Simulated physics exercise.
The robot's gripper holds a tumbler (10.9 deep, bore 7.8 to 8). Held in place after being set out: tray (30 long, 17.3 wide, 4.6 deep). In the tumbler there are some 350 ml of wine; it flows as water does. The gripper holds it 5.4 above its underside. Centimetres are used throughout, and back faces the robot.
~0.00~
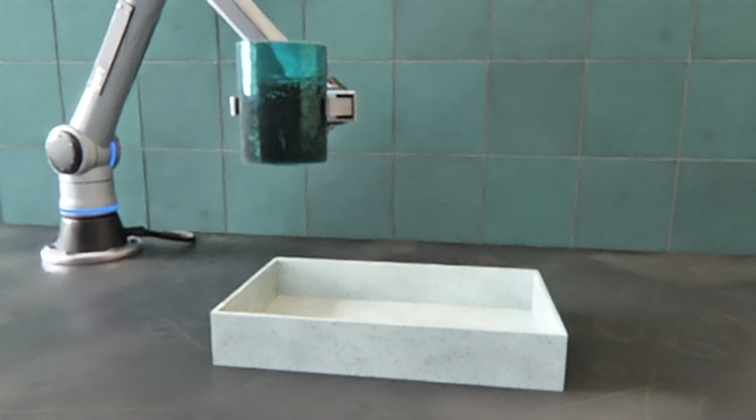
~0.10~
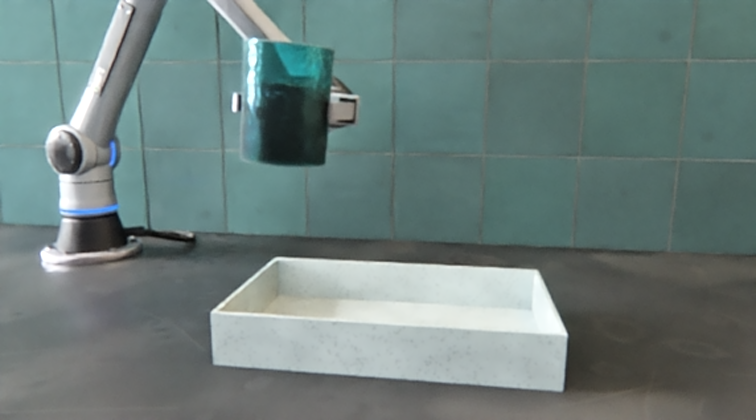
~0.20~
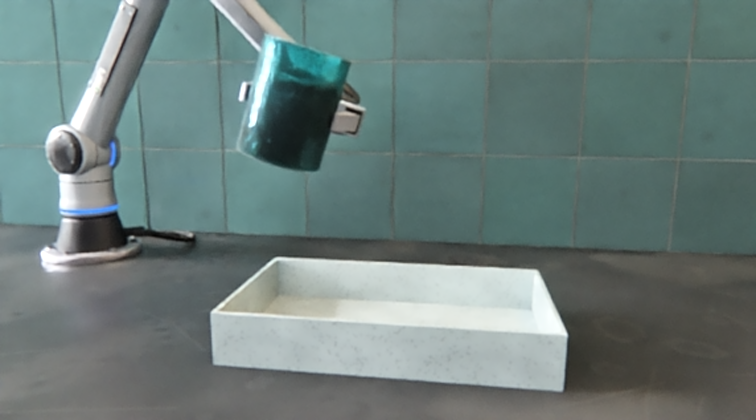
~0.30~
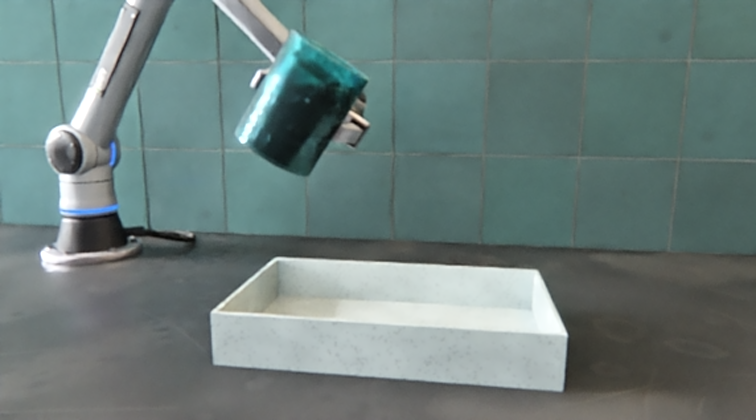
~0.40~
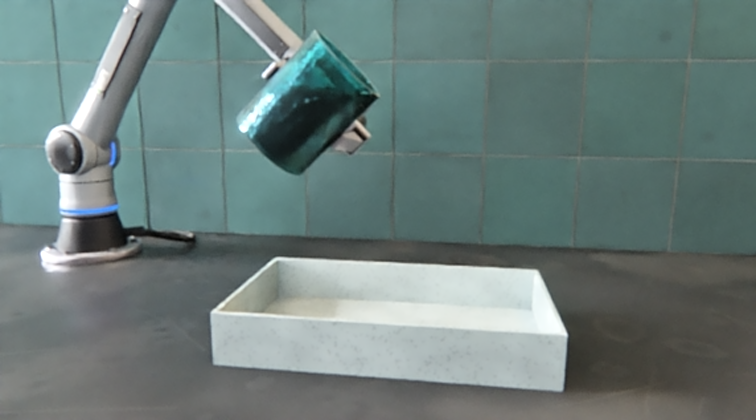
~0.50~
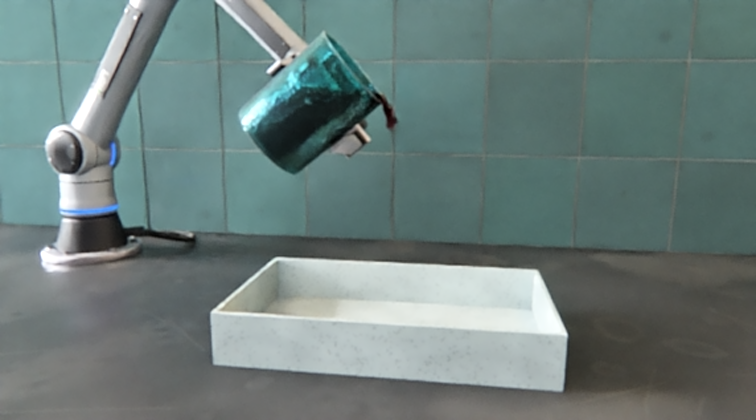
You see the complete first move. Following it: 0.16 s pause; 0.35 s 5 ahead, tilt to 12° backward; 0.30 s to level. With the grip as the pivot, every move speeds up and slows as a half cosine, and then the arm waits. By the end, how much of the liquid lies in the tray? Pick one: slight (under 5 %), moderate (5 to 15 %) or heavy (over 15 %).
Slight.
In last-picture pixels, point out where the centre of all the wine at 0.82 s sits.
Centre: Approx. (331, 127) px.
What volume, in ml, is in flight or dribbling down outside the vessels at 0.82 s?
Reading: Near 0 ml.
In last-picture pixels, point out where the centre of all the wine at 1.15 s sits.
(362, 128) or thereabouts.
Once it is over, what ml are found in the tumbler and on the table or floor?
Roughly 340, 0 ml.
By 0.82 s, tilted 22° forward, liquid up to 26 above the table; 340 ml in the tumbler, 10 ml in the tray.
By 1.15 s, tilted 7° backward, liquid up to 26 above the table; 340 ml in the tumbler, 10 ml in the tray.
By 1.51 s, level, liquid up to 25 above the table; 340 ml in the tumbler, 10 ml in the tray.
By 2.31 s, level, liquid up to 25 above the table; 340 ml in the tumbler, 10 ml in the tray.
Final state, 340 ml in the tumbler, 10 ml in the tray. That is 2 % in the tray.
